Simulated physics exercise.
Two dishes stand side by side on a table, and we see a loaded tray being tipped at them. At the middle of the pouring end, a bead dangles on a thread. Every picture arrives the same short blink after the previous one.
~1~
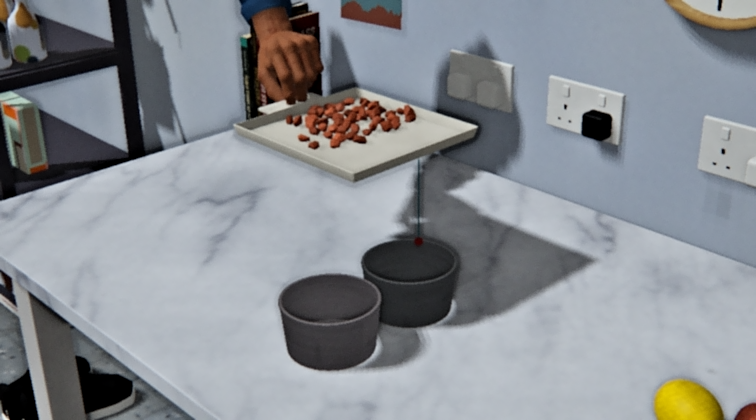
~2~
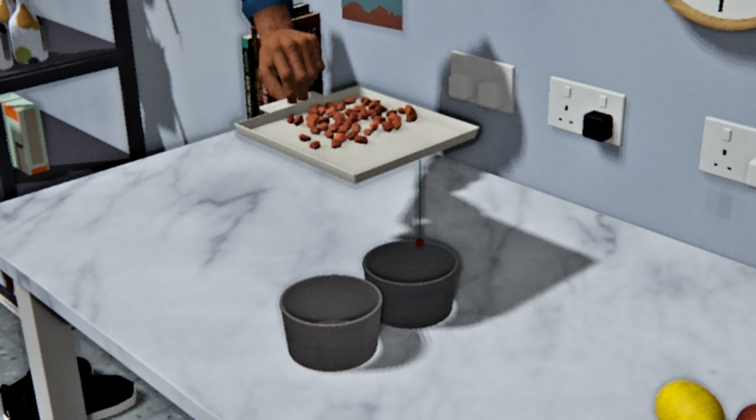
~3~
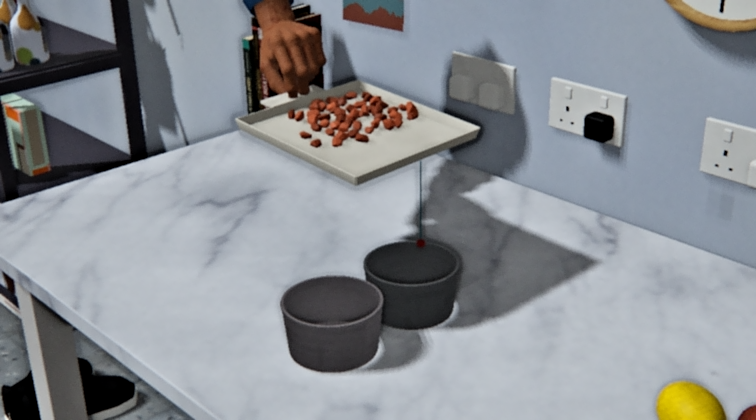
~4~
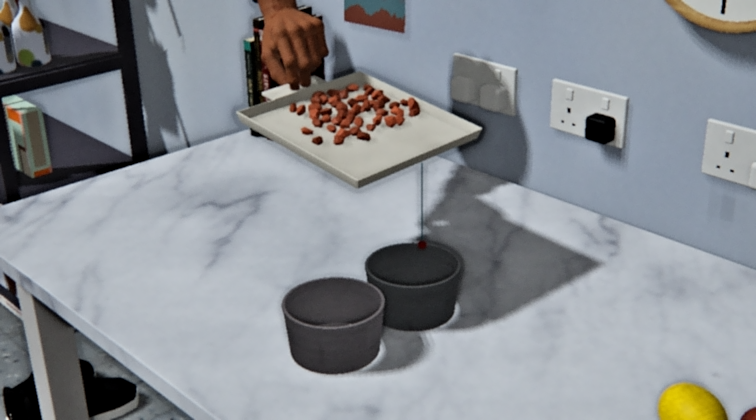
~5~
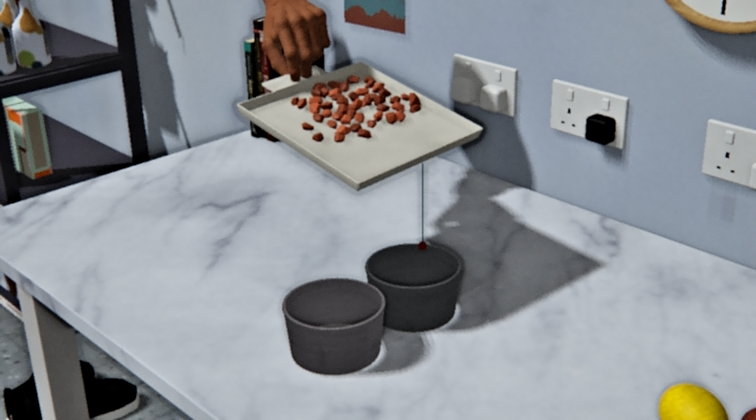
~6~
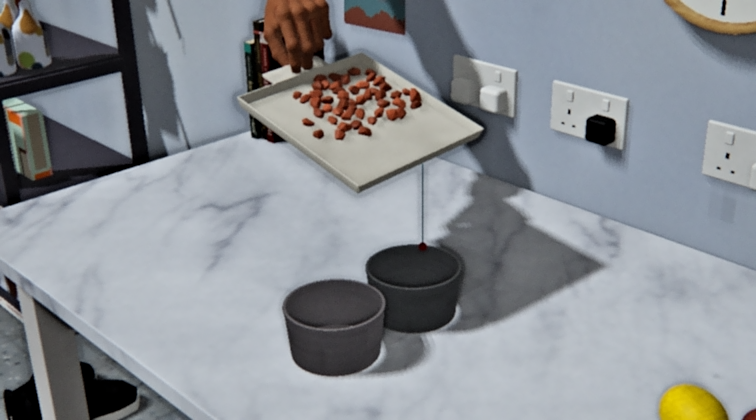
Marble-topped table by a wall with sockets, a hand gradually tilting a tray of reddish-brown lumps above two dark dishes.
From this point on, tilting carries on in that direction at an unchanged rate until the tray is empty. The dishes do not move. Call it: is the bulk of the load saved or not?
The bulk is saved.
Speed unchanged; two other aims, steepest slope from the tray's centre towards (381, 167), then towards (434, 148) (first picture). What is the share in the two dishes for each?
70 %, give or take, and then 0 %.
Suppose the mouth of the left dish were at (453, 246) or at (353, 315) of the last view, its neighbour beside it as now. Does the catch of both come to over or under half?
Try 1: A minority of it. Try 2: A majority of it.
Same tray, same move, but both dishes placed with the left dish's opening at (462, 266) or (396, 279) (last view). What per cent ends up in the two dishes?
About 40% on the first try and 80% on the second.
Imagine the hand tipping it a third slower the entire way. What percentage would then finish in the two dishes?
About 60 %.
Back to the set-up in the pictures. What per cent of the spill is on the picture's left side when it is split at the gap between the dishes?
It comes out at roughly 20 percent.
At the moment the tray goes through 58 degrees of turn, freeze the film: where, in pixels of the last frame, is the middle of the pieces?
About (403, 157).
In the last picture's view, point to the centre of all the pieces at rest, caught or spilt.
(408, 318).
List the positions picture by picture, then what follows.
In the first frame, corners of the pouring end (354, 171) and (473, 127), level; middle of the load (353, 118), bits of crushed brick; left dish (364, 336); right dish (443, 295); bead on its thread (419, 241).
In the second frame, corners of the pouring end (355, 173) and (474, 127), level; middle of the load (354, 117).
In the third frame, corners of the pouring end (356, 175) and (476, 127), tipped barely, lowest at the left corner; middle of the load (355, 114).
In the fourth frame, corners of the pouring end (358, 178) and (478, 128), tipped a little, lowest at the left corner; middle of the load (357, 109).
In the fifth frame, corners of the pouring end (358, 181) and (478, 128), tipped a little, lowest at the left corner; middle of the load (358, 104).
In the sixth frame, corners of the pouring end (359, 183) and (479, 128), tipped clearly, lowest at the left corner; middle of the load (353, 103); left dish (368, 342); right dish (447, 300).
Just after the last frame, tray tipped steeply; almost all on the tray; about a tenth in the air.
A moment on, tray tipped right over; roughly half on the tray; just a few in the left dish; roughly a quarter in the right dish; roughly a quarter outside both; about a tenth in the air.
Further on, tray tipped past a quarter turn; roughly a quarter in the left dish; roughly half in the right dish; roughly a third outside both.
When it is over, tray tipped past a quarter turn; roughly a quarter in the left dish; roughly half in the right dish; roughly a third outside both.
